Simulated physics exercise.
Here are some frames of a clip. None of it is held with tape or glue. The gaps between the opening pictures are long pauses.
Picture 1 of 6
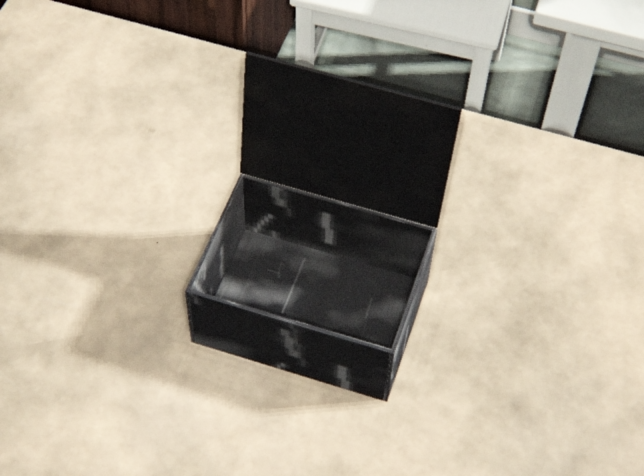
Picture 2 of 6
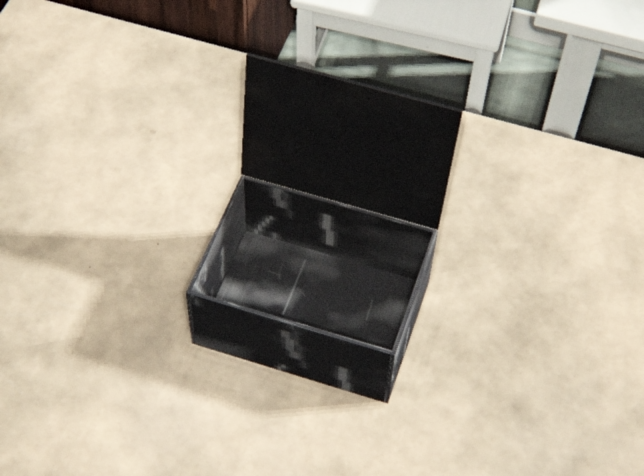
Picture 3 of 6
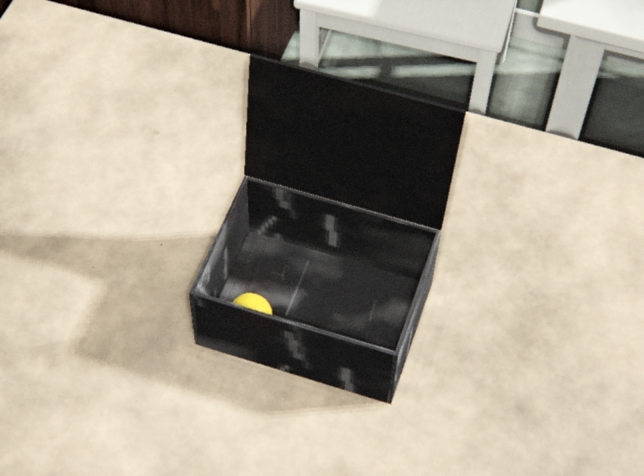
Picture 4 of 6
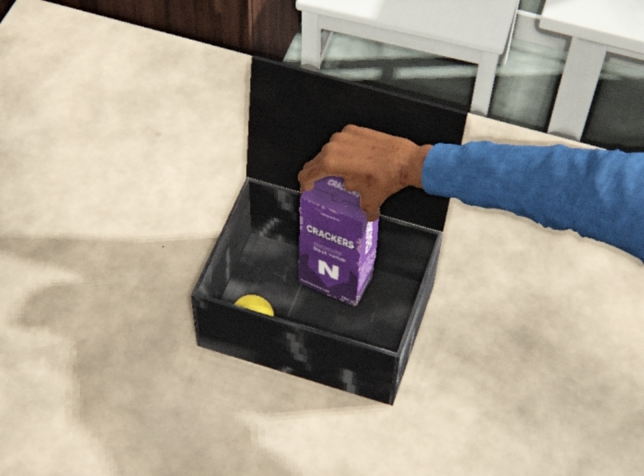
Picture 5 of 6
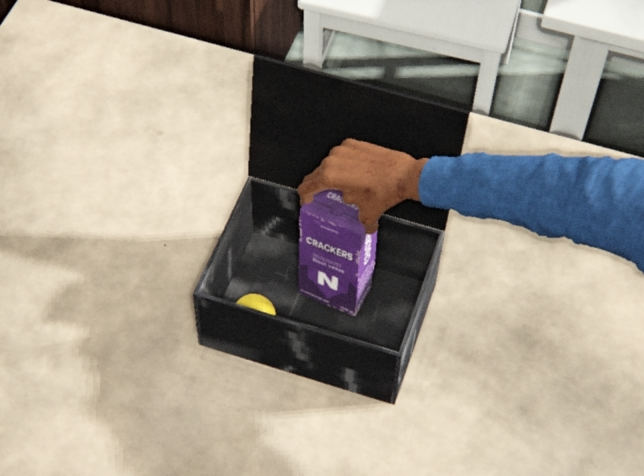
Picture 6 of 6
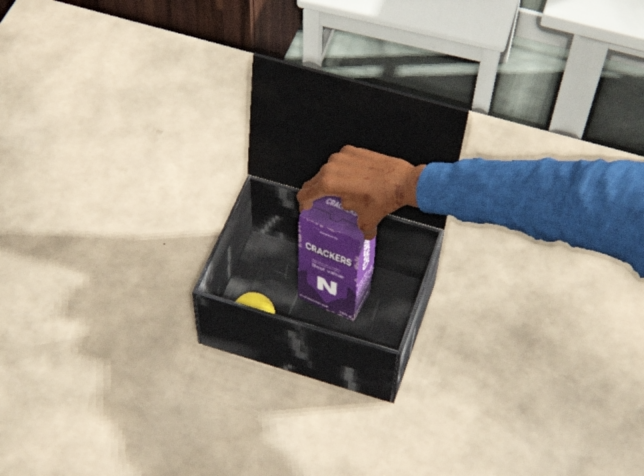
On a pale mottled tabletop, a yellow object appears in an open black box, then a hand lowers a purple crackers carton inside.
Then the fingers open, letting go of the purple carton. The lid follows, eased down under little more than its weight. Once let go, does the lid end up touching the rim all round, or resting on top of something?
The lid ends up resting on top of something.
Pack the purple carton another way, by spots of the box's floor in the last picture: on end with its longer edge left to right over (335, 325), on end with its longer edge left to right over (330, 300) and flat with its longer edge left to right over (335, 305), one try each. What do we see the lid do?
The first time it is kept open, the next time it is kept open, and the last time it goes down completely.
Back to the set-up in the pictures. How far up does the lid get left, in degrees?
The lid sits around 20° above the rim.
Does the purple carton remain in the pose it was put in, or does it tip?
Result: It leans over.
Then, 1.40 s past the last view, lid 73° above the rim.
Then, 1.90 s past the last view, lid 39° above the rim; purple carton rocked 18° from its first pose near (326, 272).
Finally, lid 19° above the rim; down or leaning hard in the box, purple carton; yellow lemon still in place. Final places as the last picture's camera would see them, purple carton near (311, 291).
